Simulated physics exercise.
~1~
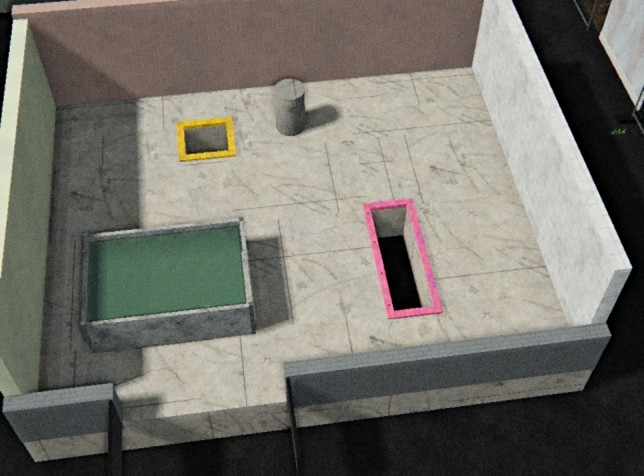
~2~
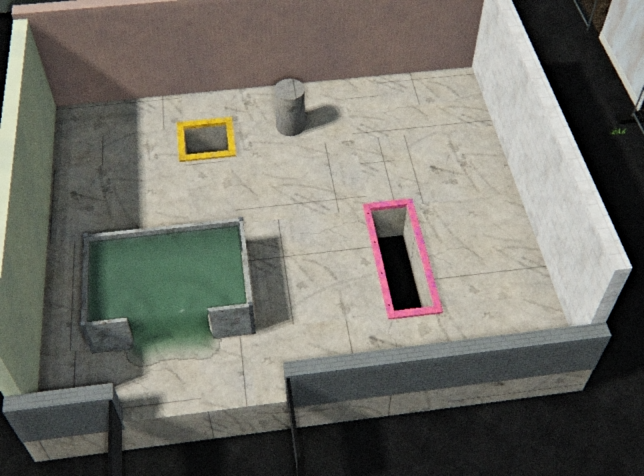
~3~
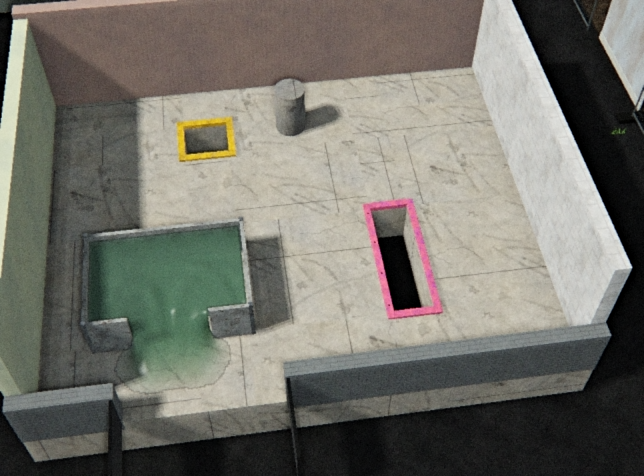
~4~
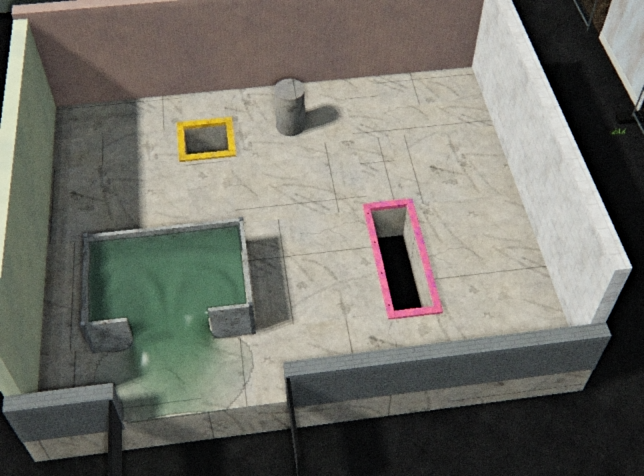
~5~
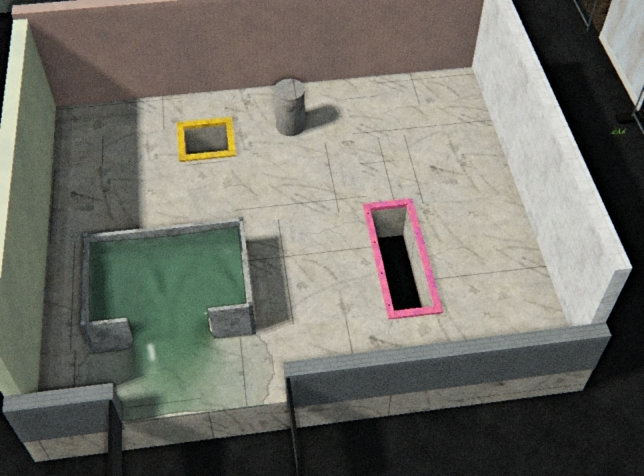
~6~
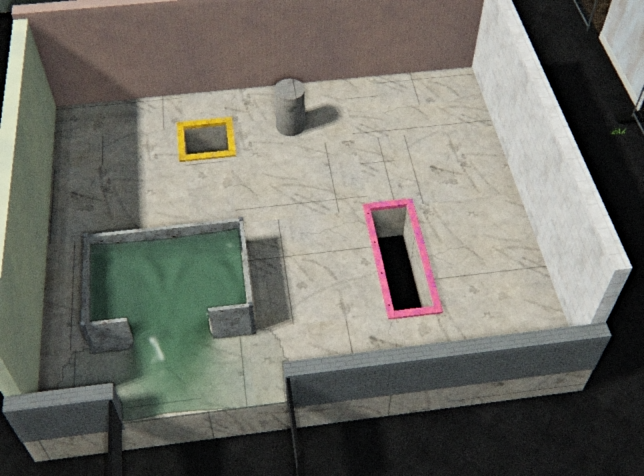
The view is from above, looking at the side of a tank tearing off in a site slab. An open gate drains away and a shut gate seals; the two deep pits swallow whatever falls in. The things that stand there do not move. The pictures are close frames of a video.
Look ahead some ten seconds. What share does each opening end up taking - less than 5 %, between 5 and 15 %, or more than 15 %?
My prediction: The gate is a major outlet here - beyond fifteen per cent. The yellow pit is a minor outlet here - below five per cent. The pink pit is a minor outlet here - below five per cent.
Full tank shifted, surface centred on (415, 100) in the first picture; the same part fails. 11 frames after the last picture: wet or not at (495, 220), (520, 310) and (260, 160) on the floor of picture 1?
As listed: Covered, awash, dry.
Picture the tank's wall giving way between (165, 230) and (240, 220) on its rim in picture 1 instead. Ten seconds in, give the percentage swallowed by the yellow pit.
Approximate share, yellow: 25 in a hundred.
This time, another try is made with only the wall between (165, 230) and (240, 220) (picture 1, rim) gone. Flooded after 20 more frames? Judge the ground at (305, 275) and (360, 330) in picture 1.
Result, point by point: Unwetted; unwetted.
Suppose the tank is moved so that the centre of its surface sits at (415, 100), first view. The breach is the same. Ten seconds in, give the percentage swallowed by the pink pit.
The pink pit ends up with 30 per cent.
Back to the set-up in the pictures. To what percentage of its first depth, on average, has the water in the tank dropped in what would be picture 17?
Close to 48 in a hundred.
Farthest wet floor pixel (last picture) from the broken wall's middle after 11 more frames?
My best guess is about (377, 375).
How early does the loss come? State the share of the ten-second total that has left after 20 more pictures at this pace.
My figure: 65 percent.
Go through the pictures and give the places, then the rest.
The first frame shows the water tank at (167, 272) is whole and still.
In the second frame, water pours out at (173, 333) and has run to (132, 356).
In the third frame, water pours out at (173, 333) and has run to a hidden place.
In the fourth frame, the front is at a hidden place, out from the gap at (173, 334).
In the fifth frame, water pours out at (173, 333) and has run to a hidden place.
In the sixth frame, the front is at a hidden place, out from the gap at (173, 333).
A moment on, water covers 5 % of the floor; the gate 21 %, the yellow pit 0 %, the pink pit 0 %.
Next, water covers 10 % of the floor; the gate 37 %, the yellow pit 0 %, the pink pit 0 %.
Then, water covers 15 % of the floor; the gate 52 %, the yellow pit 0 %, the pink pit 0 %.
Later, water covers 20 % of the floor; the gate 68 %, the yellow pit 0 %, the pink pit 0 %.
In the end, water covers 20 % of the floor; the gate 78 %, the yellow pit 0 %, the pink pit 0 %.
